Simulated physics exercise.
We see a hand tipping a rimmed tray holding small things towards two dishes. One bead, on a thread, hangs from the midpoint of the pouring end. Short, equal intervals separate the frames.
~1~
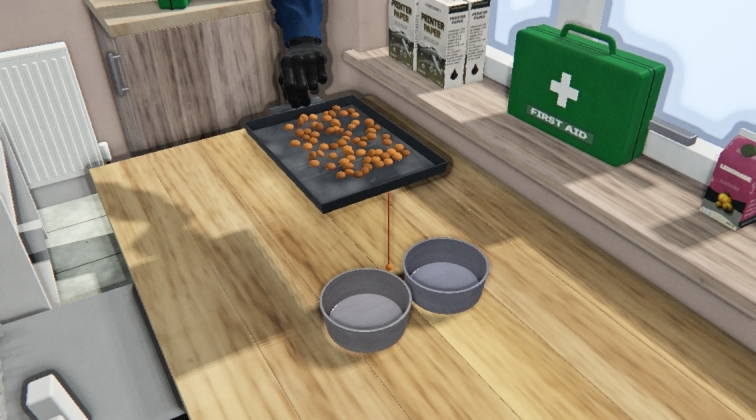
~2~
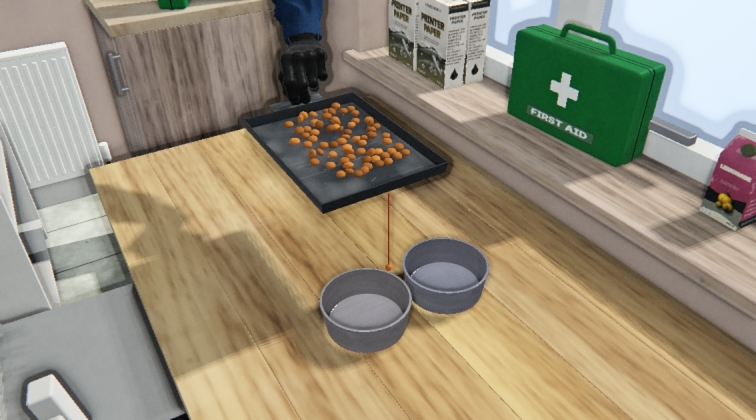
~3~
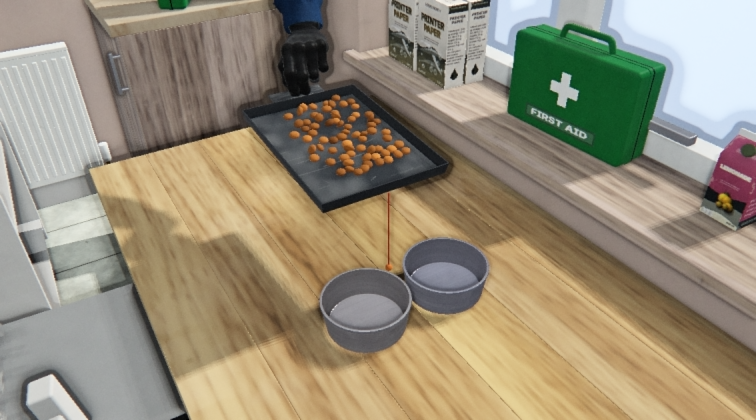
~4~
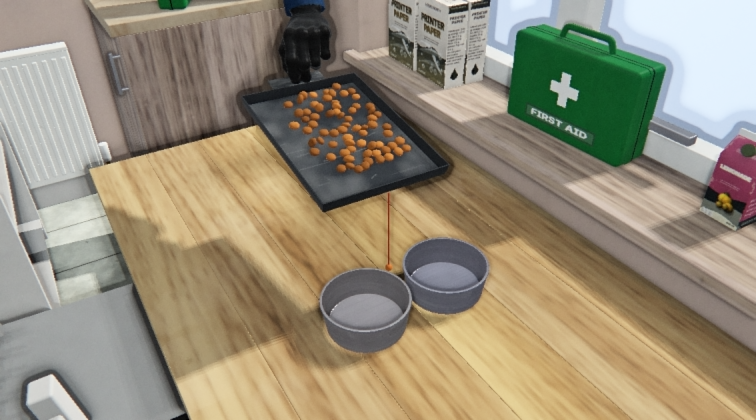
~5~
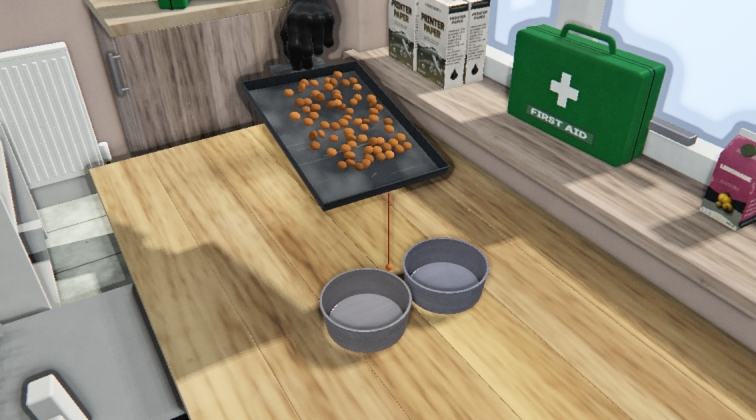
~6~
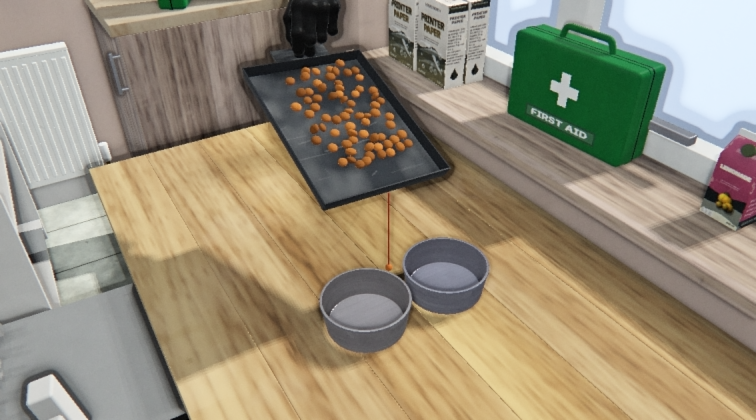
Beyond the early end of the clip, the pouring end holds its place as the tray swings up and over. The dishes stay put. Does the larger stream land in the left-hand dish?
Honestly the dish that comes off better is the right one.
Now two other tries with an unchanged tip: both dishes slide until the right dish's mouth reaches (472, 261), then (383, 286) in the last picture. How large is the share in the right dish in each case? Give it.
Trial 1 around 30 percent, trial 2 around 20 percent.
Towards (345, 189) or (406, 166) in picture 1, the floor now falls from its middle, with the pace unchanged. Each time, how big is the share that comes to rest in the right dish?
Respectively 0 and 90 in a hundred.
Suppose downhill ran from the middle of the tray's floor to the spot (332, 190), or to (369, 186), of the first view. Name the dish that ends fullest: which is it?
The first tilt favours the dish to the left, the second the dish to the left.
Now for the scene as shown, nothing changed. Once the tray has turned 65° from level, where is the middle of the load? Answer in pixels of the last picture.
The middle of the pieces shows up near (412, 164).
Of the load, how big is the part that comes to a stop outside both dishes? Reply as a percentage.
Close to 20 percent, I reckon.
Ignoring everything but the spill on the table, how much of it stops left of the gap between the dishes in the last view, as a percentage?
Close to 20 per cent of the spill, I think.
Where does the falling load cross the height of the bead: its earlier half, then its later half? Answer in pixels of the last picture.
First close to (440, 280), next close to (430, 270).
Soon after the last picture, tray tipped steeply; nearly all on the tray; a stray few in the air.
A little later, tray tipped past a quarter turn; about a third on the tray; a small part in the left dish; about a quarter in the right dish; about a quarter outside both; a small part in the air.
Later still, tray tipped past a quarter turn; about a quarter in the left dish; about half in the right dish; about a quarter outside both.
At rest, tray tipped past a quarter turn; about a quarter in the left dish; about half in the right dish; about a quarter outside both.
